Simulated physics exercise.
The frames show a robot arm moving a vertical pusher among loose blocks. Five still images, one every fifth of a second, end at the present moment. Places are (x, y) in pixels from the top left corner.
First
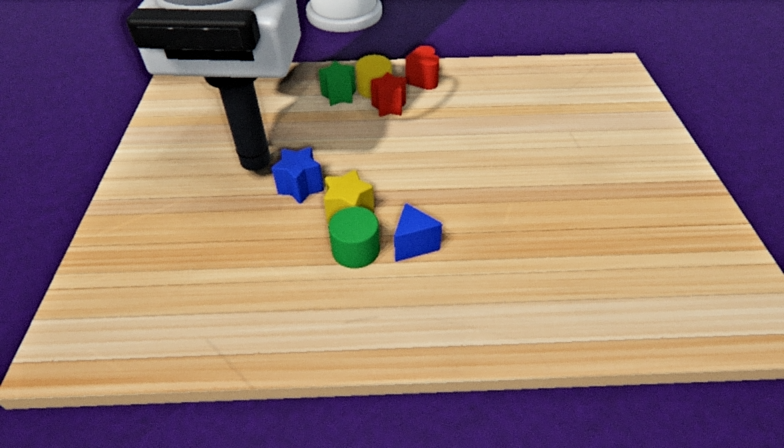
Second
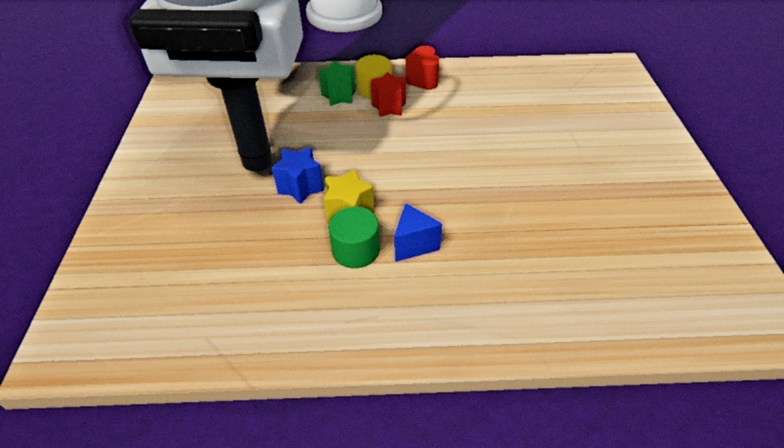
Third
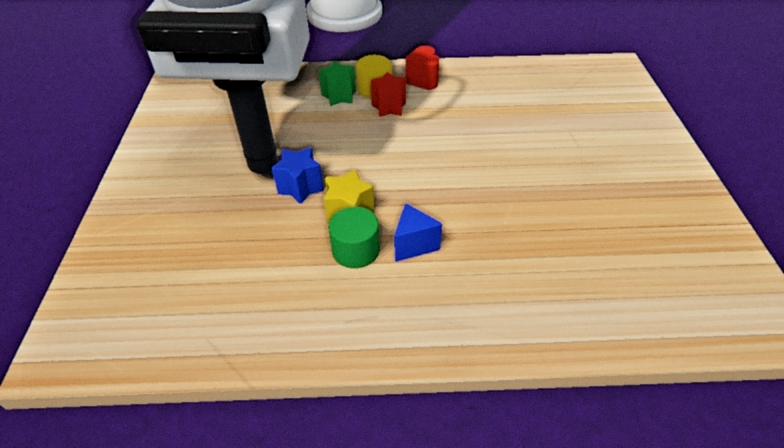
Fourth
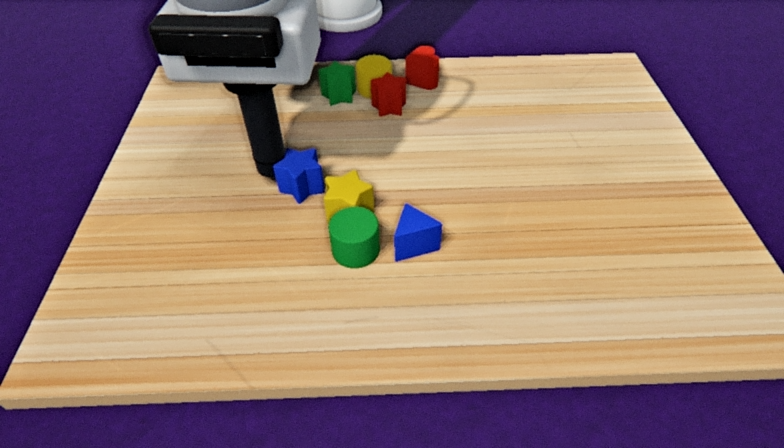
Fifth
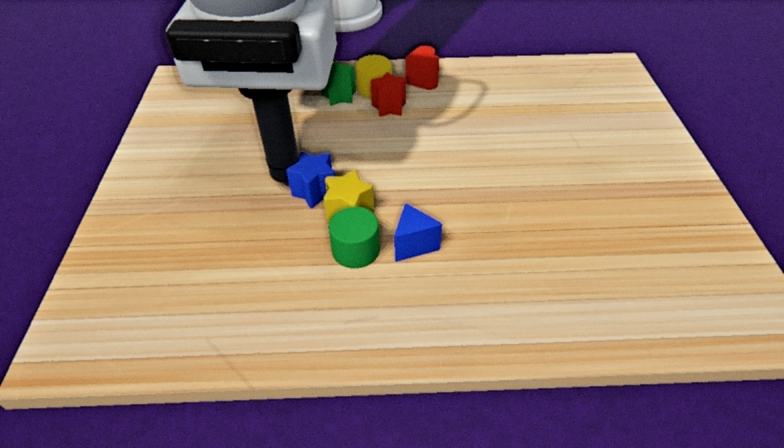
A robot arm's black vertical pusher starts just left of a blue star block on a wooden board and inches right toward it. It then nudges the star slightly right, closer to the yellow star, while the green cylinder, blue triangular block and the far group stay still.
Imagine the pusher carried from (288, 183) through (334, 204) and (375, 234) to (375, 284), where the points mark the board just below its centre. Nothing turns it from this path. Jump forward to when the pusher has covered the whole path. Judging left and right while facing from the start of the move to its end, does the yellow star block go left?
Yes - that is the case.
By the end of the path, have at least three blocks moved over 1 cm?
Yes, it checks out.
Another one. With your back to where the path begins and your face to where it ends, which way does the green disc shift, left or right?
Its shift is rightward.
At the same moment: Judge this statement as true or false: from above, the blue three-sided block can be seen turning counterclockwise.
Answer: False.
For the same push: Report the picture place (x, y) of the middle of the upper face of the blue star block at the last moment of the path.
It will likely be found at (392, 181).
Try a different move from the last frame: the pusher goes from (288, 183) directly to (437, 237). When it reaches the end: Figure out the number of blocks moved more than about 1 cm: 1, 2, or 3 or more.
I'm going with three or more.
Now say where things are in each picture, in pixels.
In the first picture, pusher's lower end at (256, 162); blue star block at (296, 160); yellow star block at (346, 186); green disc at (353, 223); blue three-sided block at (414, 220).
In the second picture, pusher at (258, 163); blocks still.
In the third picture, pusher at (263, 165); blocks still.
In the fourth picture, pusher at (273, 168); blue star block at (298, 160).
In the fifth picture, pusher at (286, 173); blue star block at (312, 165); yellow star block at (346, 186); green disc at (353, 223); blue three-sided block at (414, 220).
On the path given first. One third of the way, pusher at (333, 194); blue star block at (366, 177), turned 20° anticlockwise; yellow star block at (395, 199), turned 20° clockwise; blue three-sided block at (420, 225), turned 20° clockwise.
Two thirds of the way, pusher at (374, 225); blue star block at (392, 181), turned 70° anticlockwise; yellow star block at (427, 199), turned 55° clockwise; green disc at (356, 238); blue three-sided block at (427, 230), turned 55° clockwise.
At the end, pusher at (374, 275); blue star block at (392, 181), turned 70° anticlockwise; yellow star block at (427, 199), turned 55° clockwise; green disc at (333, 279); blue three-sided block at (427, 230), turned 55° clockwise.
